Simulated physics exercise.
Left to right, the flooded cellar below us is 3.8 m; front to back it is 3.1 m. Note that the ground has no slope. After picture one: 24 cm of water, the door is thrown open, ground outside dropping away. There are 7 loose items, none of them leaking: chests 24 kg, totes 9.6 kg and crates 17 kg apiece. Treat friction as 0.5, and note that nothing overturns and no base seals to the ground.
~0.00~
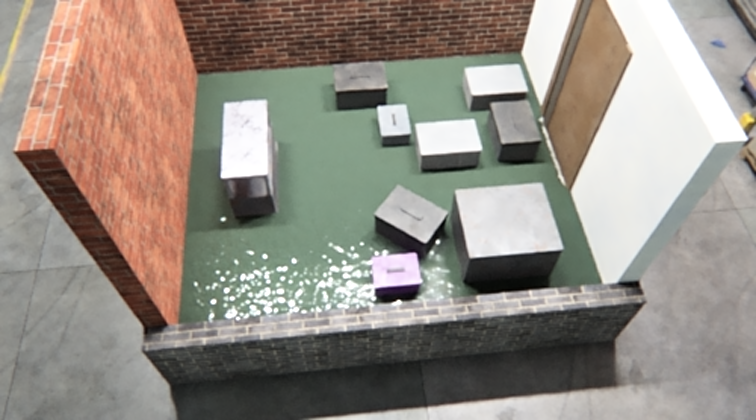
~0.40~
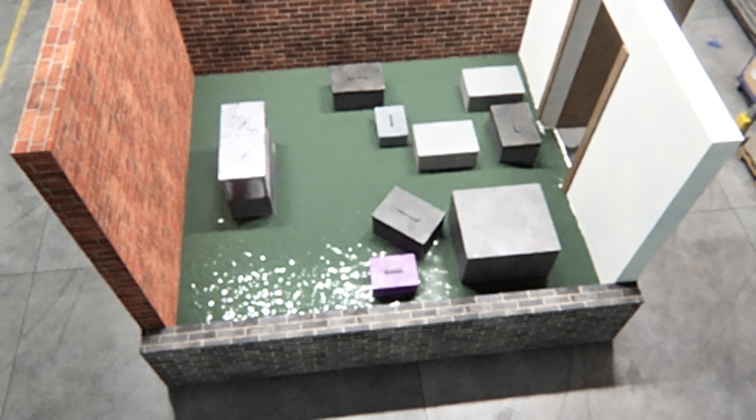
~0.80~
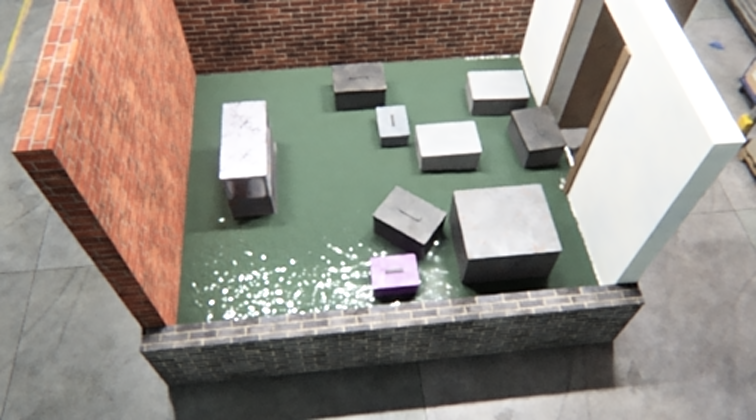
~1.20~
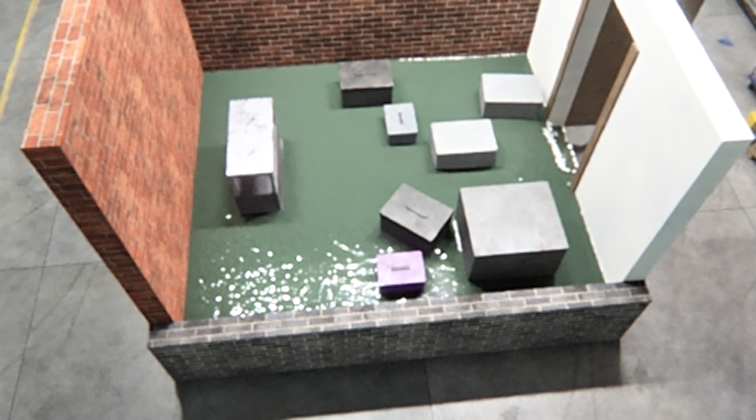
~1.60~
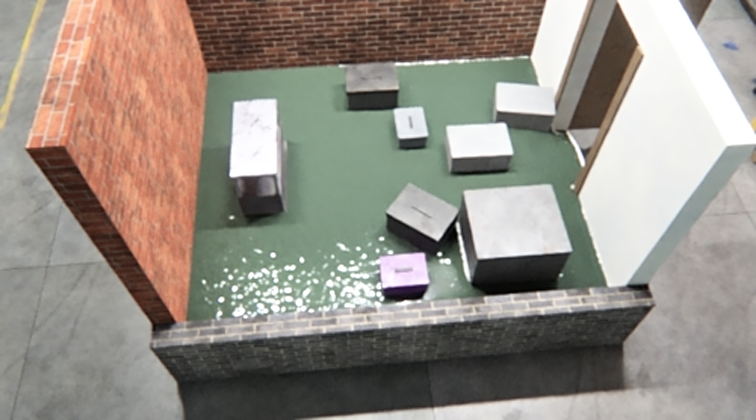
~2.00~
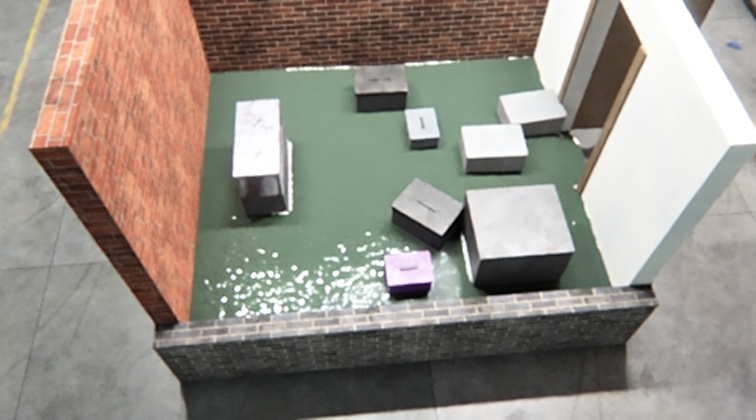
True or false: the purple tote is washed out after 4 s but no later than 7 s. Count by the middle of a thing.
False, later than 7 s or never.
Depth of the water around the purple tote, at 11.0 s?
Close to 14 centimetres.
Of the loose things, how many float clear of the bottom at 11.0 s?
The number is 2.
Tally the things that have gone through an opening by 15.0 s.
By that moment the number is 6.
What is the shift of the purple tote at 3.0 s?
It is about 20 cm out of place by then.
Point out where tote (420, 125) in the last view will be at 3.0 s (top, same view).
About (448, 120), give or take.
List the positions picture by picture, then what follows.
The first picture shows the purple tote at (396, 270) floats; 24 cm deep round most things; 0 of 7 have shifted.
The second picture shows the purple tote at (394, 271), afloat; about 2520 L in view; 0 of 7 have shifted.
The third picture shows the purple tote at (394, 271) floats; 24 cm deep round most things; 2 of 7 have shifted.
The fourth picture shows the purple tote at (401, 268) floats; about 2440 L in view; 3 of 7 have shifted.
The fifth picture shows the purple tote at (404, 270), afloat; about 2400 L in view; 5 of 7 have shifted.
The sixth picture shows the purple tote at (409, 268), afloat, 4 cm from its start; 21 cm deep round most things; 6 of 7 have shifted.
After 3.0 s the purple tote is near (425, 267), 0.2 m from its start, afloat; 1 of 7 are out; 6 afloat.
After 6.8 s the purple tote is near (442, 256), 0.4 m from its start, afloat; 4 of 7 are out; 3 afloat.
After 11.0 s the purple tote is near (443, 245), 0.5 m from its start, afloat; 5 of 7 are out; 2 afloat.
After 15.0 s the purple tote is near (444, 236), 0.6 m from its start, afloat; 6 of 7 are out; 1 afloat.
